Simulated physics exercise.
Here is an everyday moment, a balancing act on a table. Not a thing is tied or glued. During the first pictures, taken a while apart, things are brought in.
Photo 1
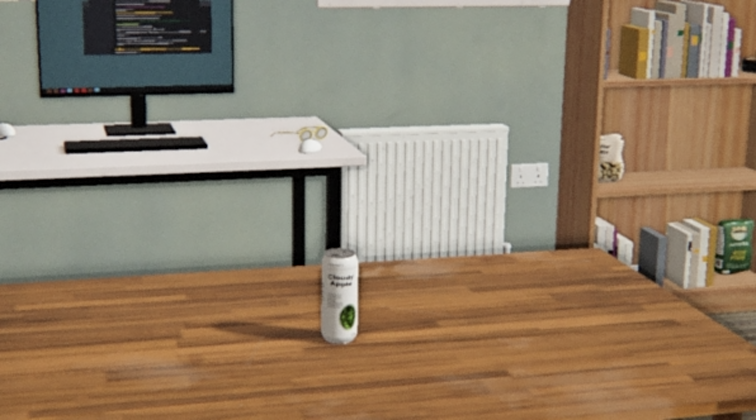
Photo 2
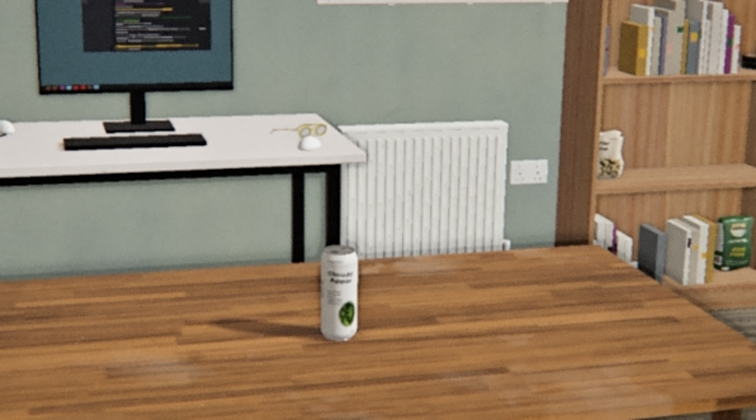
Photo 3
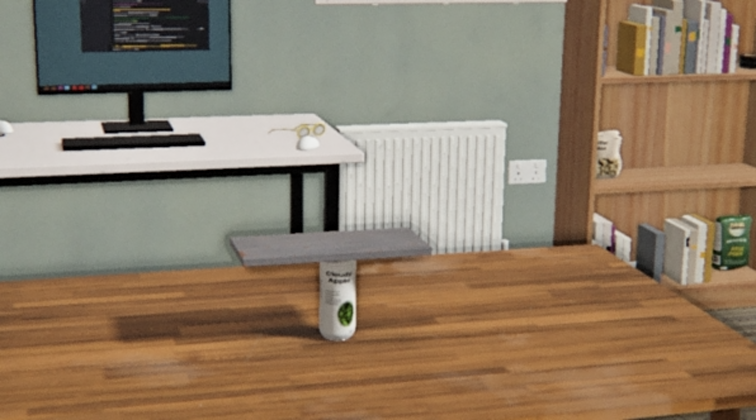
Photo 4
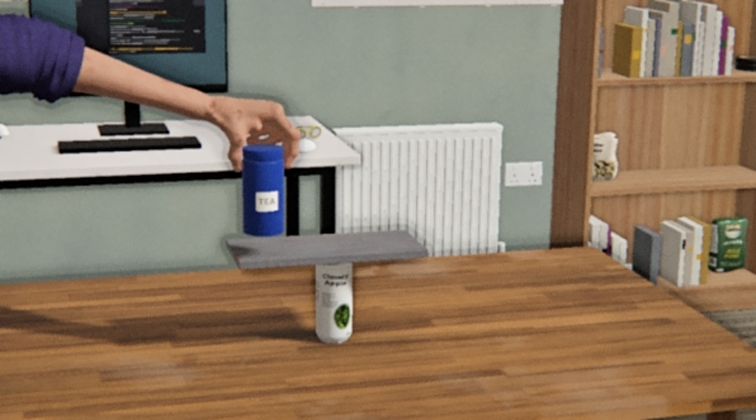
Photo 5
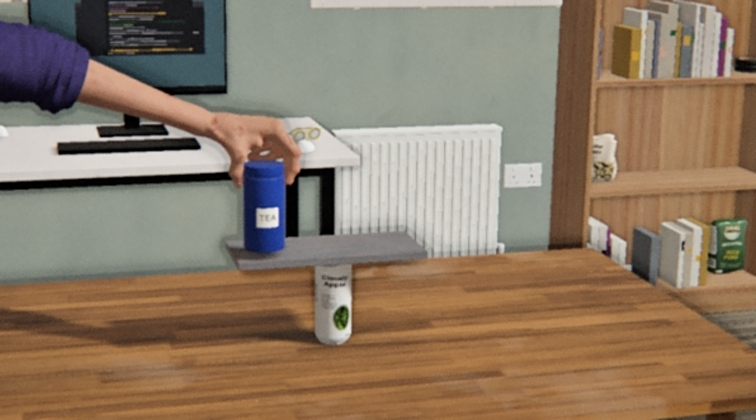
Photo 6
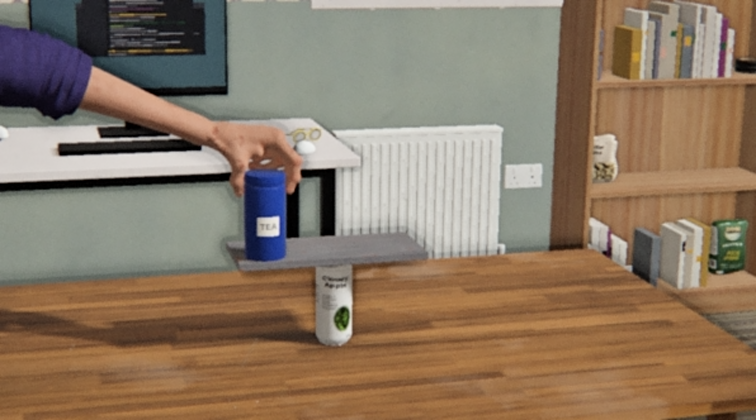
A hand lowering a blue tea jar onto the left side of a grey board laid across a white can on a table.
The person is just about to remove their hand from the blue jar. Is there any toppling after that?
The stack fails to support it.
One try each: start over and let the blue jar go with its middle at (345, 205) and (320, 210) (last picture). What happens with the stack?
In the first try it remains standing, then in the second try it remains standing.
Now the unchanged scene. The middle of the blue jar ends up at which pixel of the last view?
It ends near (208, 347).
Then, 0.30 s after the last picture, blue jar now fallen; grey board tipped 54° from how it was.
Then, 0.50 s after the last picture, grey board on its side.
Then, 0.90 s after the last picture, grey board now fallen.
At rest, fallen, blue jar and grey board; white can in place. Seen from the same camera at the end, blue jar near (208, 347). The stack gives way.
